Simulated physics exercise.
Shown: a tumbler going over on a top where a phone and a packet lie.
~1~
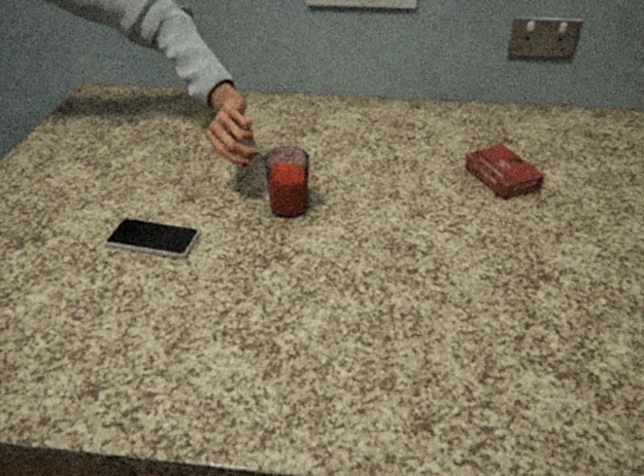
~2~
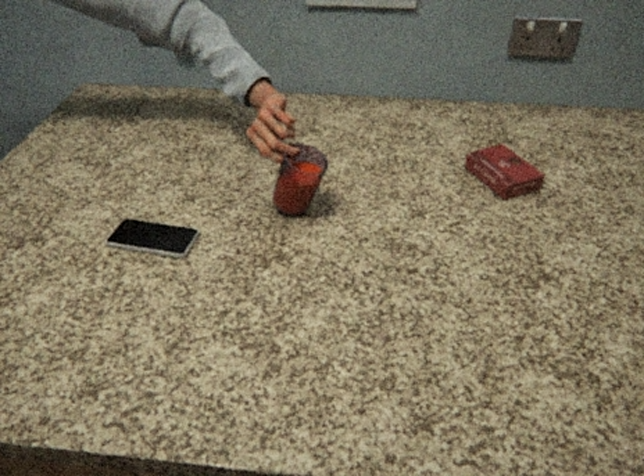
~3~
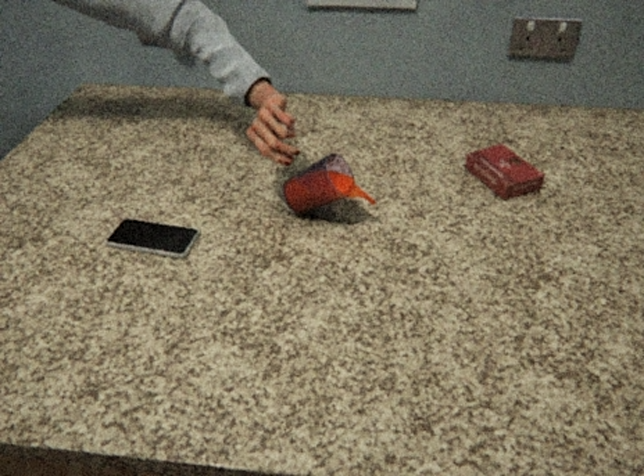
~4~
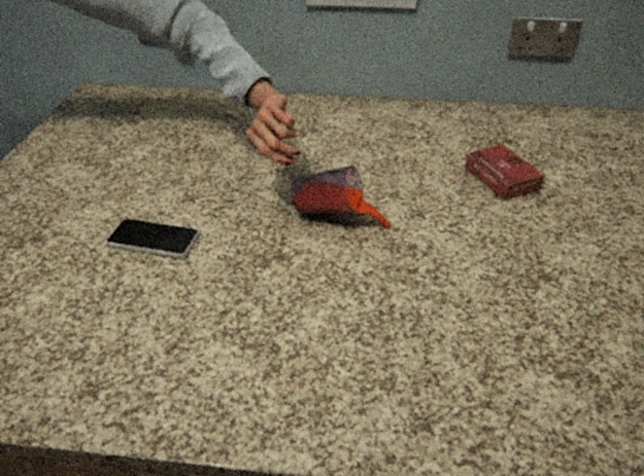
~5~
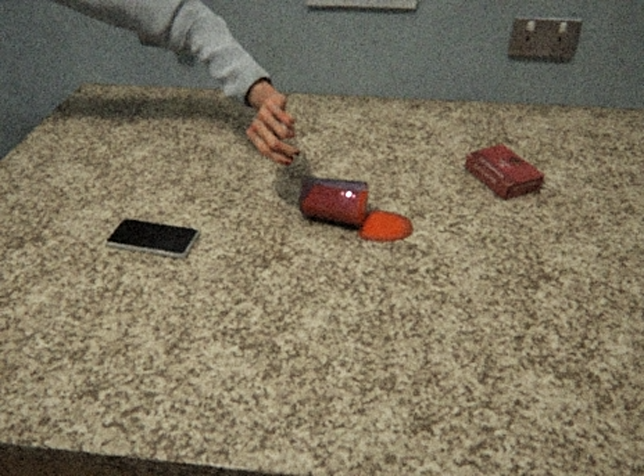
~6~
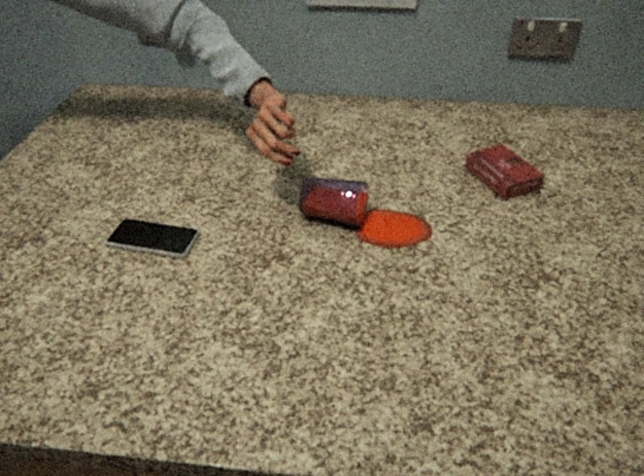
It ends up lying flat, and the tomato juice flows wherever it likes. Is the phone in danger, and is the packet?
For the phone the answer is that it avoids the spill; for the packet, that it meets the spill.
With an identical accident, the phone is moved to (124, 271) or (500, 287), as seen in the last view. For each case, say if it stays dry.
Where first placed it is not touched, where next placed it is touched.
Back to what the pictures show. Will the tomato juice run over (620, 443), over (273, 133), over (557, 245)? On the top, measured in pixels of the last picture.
Spot by spot: Missed, then missed, then touched.
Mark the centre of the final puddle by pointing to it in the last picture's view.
Its centre ends up near (527, 259) in the last picture.
Soon after, the puddle covers about as much as a tray; the phone is dry; the packet is dry.
Later, the puddle covers about as much as a big tray; the phone is dry; the packet is wet.
In the end, the puddle covers about as much as a big tray; the phone is dry; the packet is wet.
